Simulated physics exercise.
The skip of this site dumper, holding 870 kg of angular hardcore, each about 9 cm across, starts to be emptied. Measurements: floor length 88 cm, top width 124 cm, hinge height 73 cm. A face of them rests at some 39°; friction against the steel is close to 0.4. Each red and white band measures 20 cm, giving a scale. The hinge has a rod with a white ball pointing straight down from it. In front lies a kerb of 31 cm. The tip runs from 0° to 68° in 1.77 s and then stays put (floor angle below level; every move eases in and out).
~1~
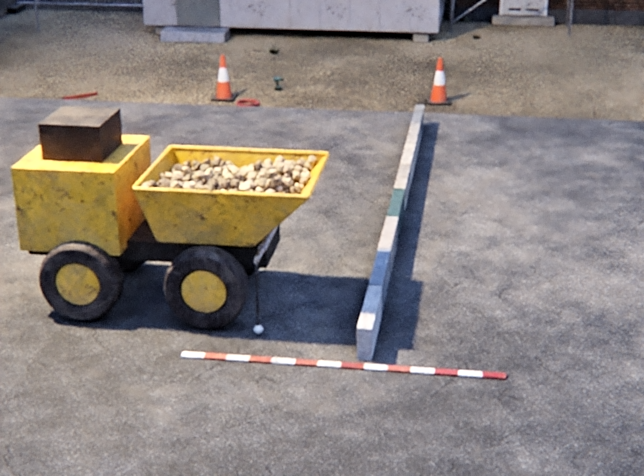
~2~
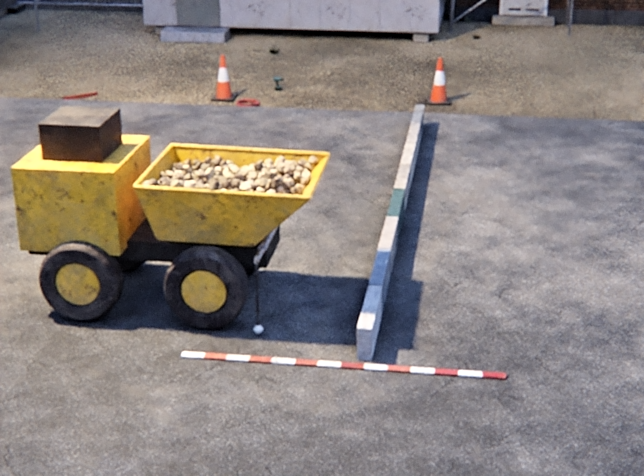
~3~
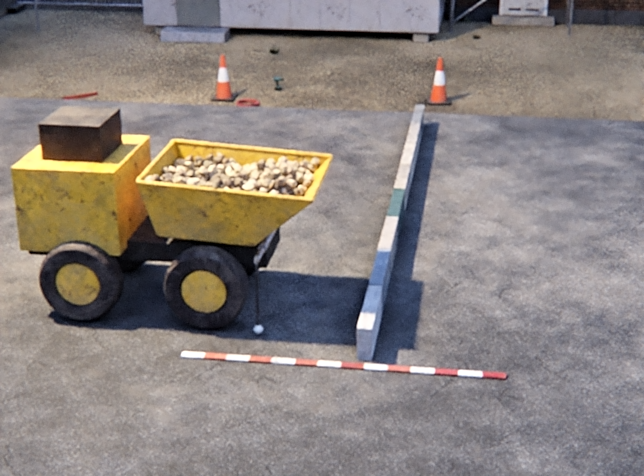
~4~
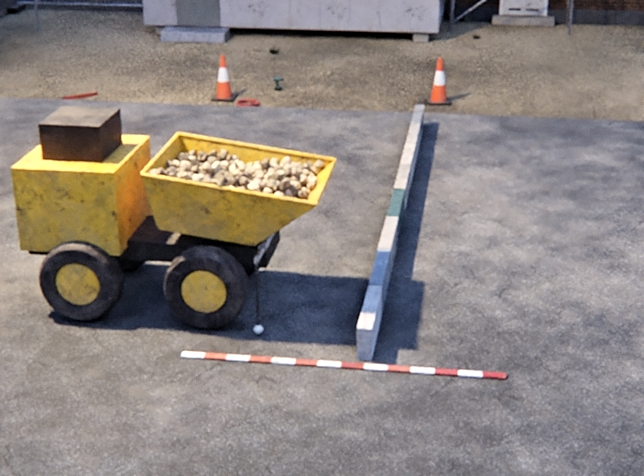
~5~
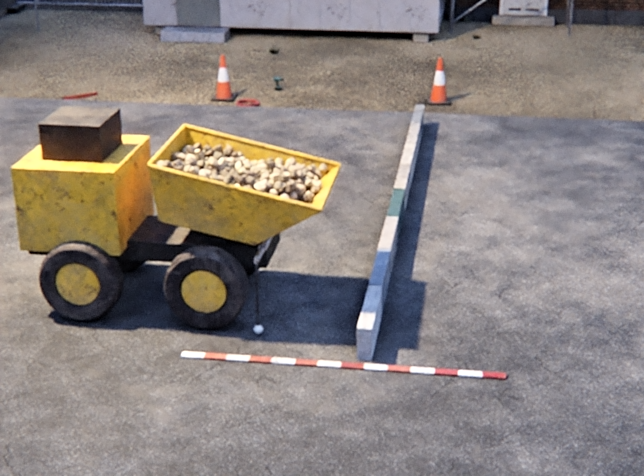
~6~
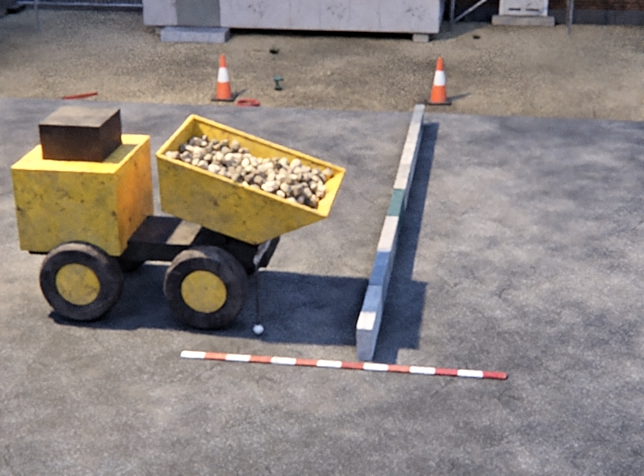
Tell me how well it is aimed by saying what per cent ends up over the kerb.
Around 40 per cent ends up there.
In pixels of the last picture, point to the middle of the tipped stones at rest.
I'd point somewhere around (365, 298).
A little later the floor is at 57°; 100 % in the skip; the foremost stones are at (347, 253).
Then the floor is at 68°; 83 % in the skip, 16 % on this side of the kerb, 1 % over the kerb; the foremost stones are at (389, 295).
Later still the floor is at 68°; 54 % in the skip, 26 % on this side of the kerb, 20 % over the kerb; the foremost stones are at (448, 313).
In the end the floor is at 68°; 12 % in the skip, 50 % on this side of the kerb, 38 % over the kerb; the foremost stones are at (519, 301).
